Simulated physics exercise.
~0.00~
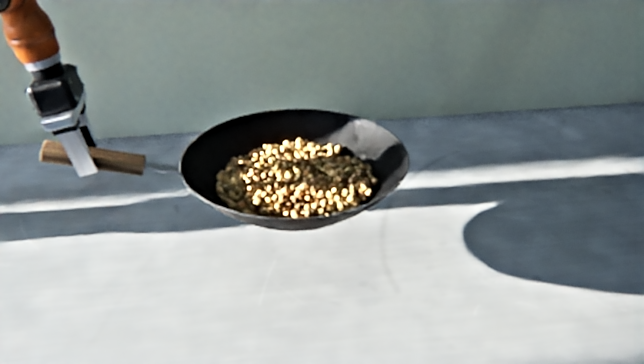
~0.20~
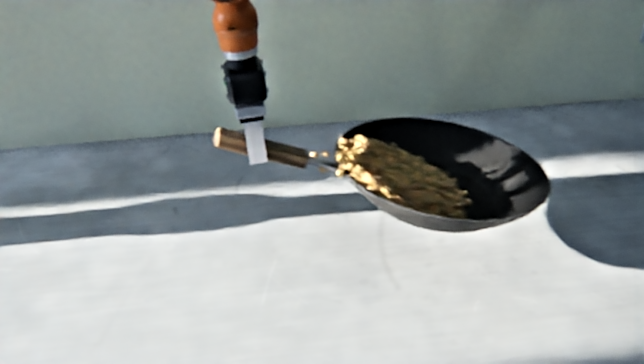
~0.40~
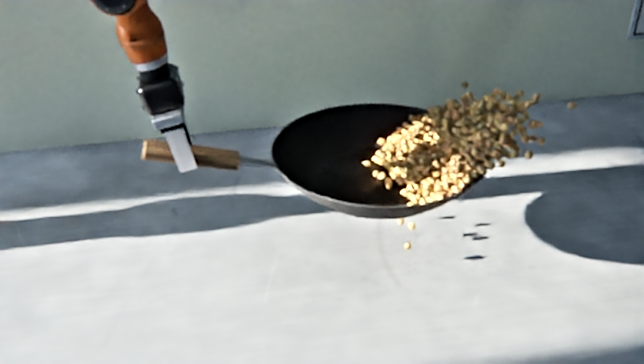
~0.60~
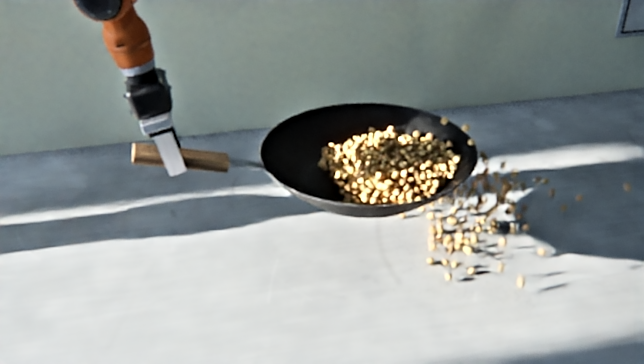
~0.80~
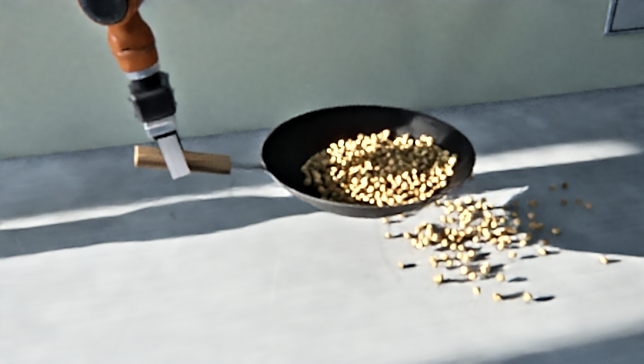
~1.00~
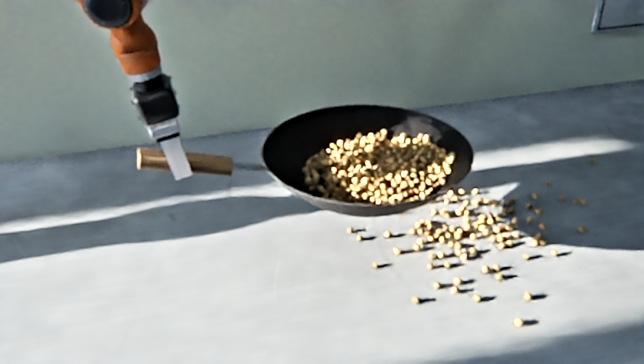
Chickpeas flying over the right rim of a pan as a robot arm jerks it, some scattering across the table, most staying in.
